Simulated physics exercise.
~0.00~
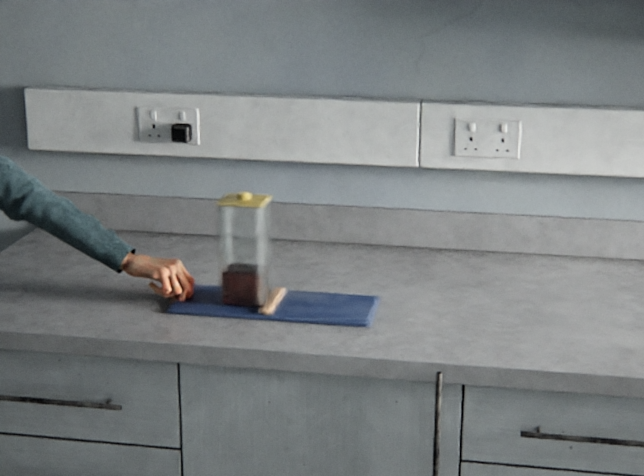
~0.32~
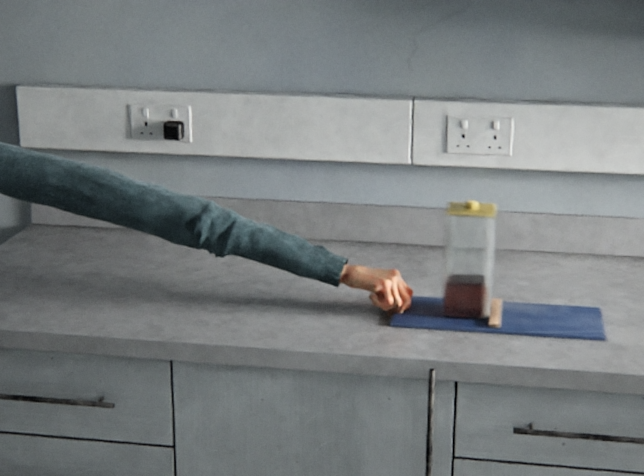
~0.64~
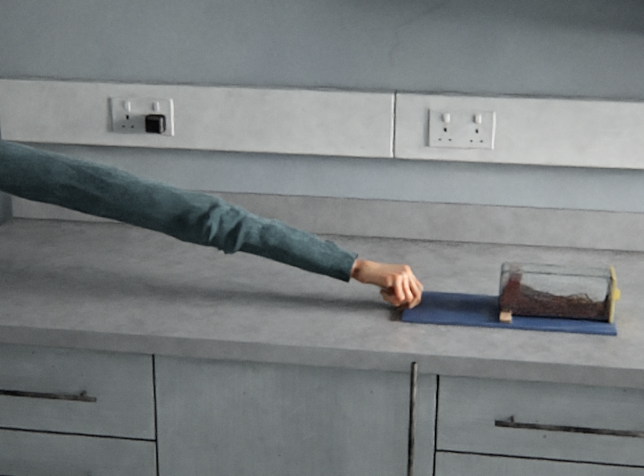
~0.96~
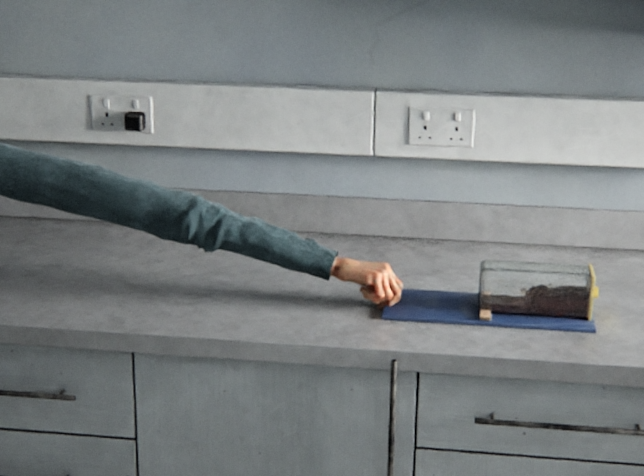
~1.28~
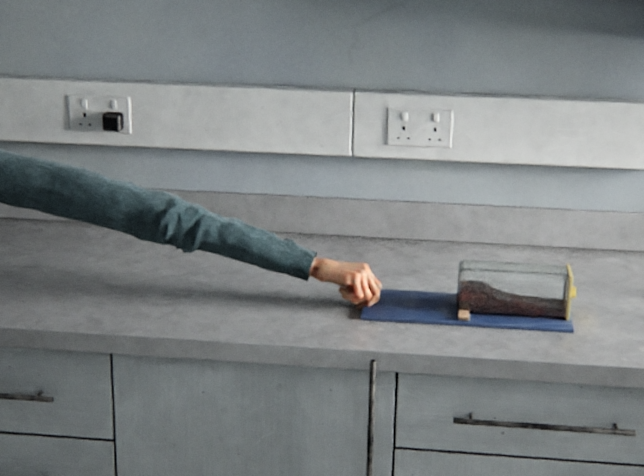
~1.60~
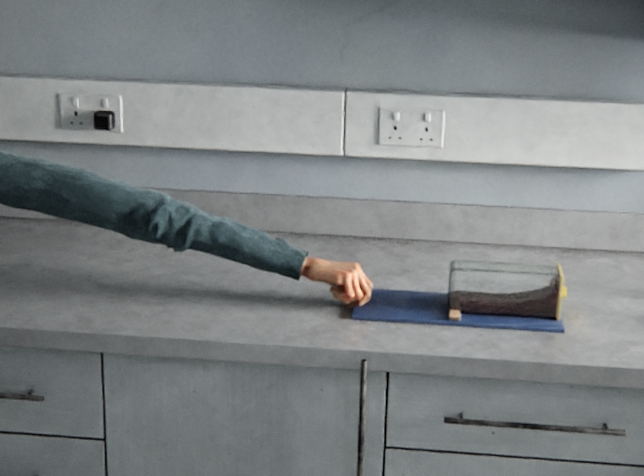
The footage shows a hand sliding a blue board to the right along a grey countertop, carrying an upright clear container with a yellow cap and dark liquid. The container topples rightward over a small batten and ends lying on its side on the board, the liquid sloshing inside.
